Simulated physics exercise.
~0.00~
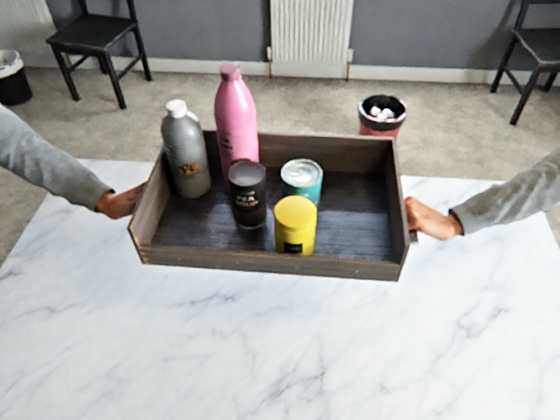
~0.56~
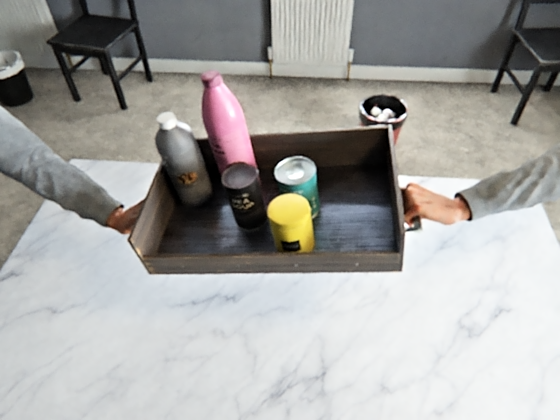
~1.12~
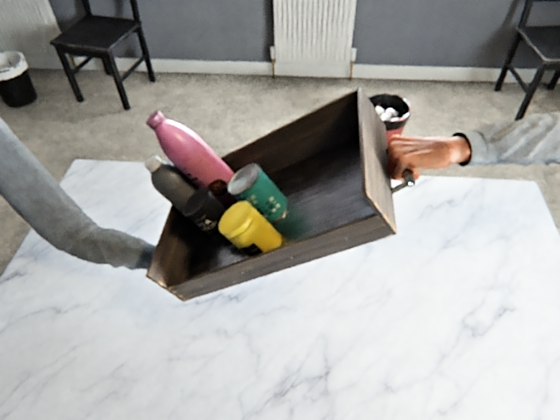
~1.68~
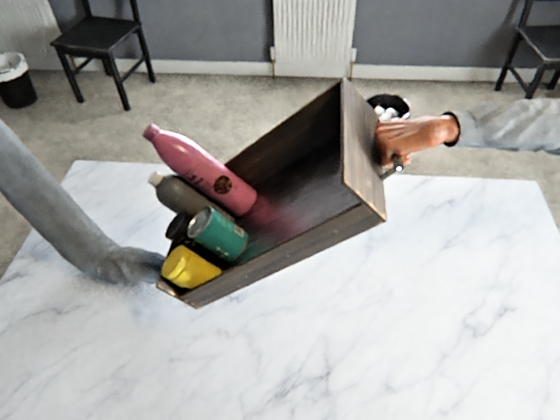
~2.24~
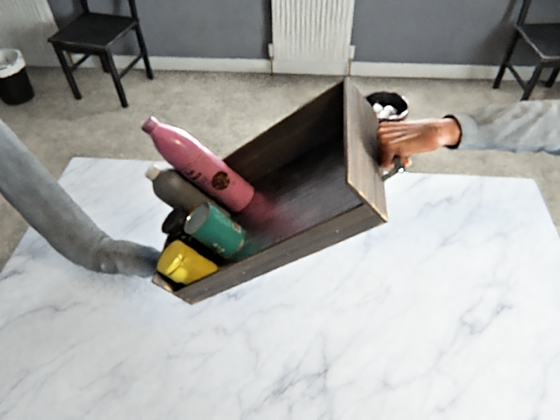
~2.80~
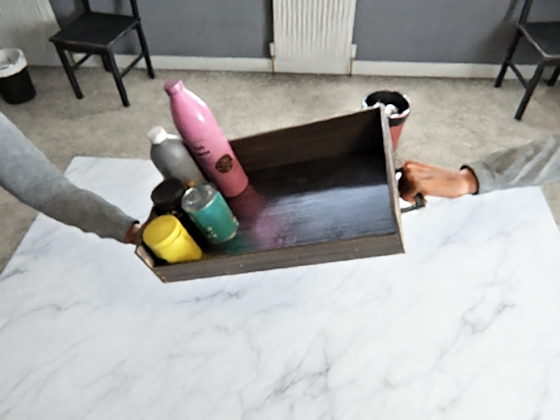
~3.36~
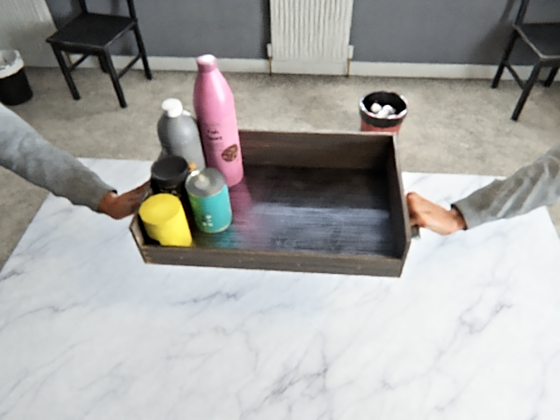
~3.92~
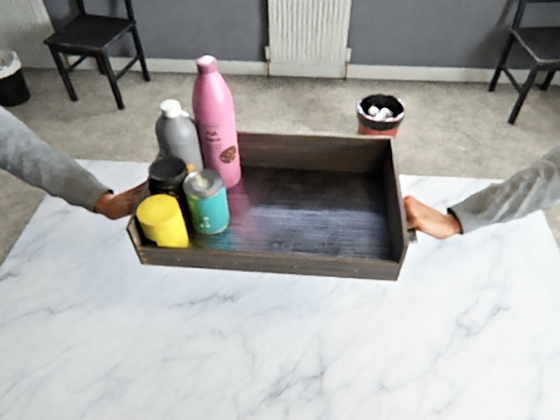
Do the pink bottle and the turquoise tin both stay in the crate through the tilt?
Yes, both the pink bottle and the turquoise tin are still in the crate at the end, standing upright towards its left side.
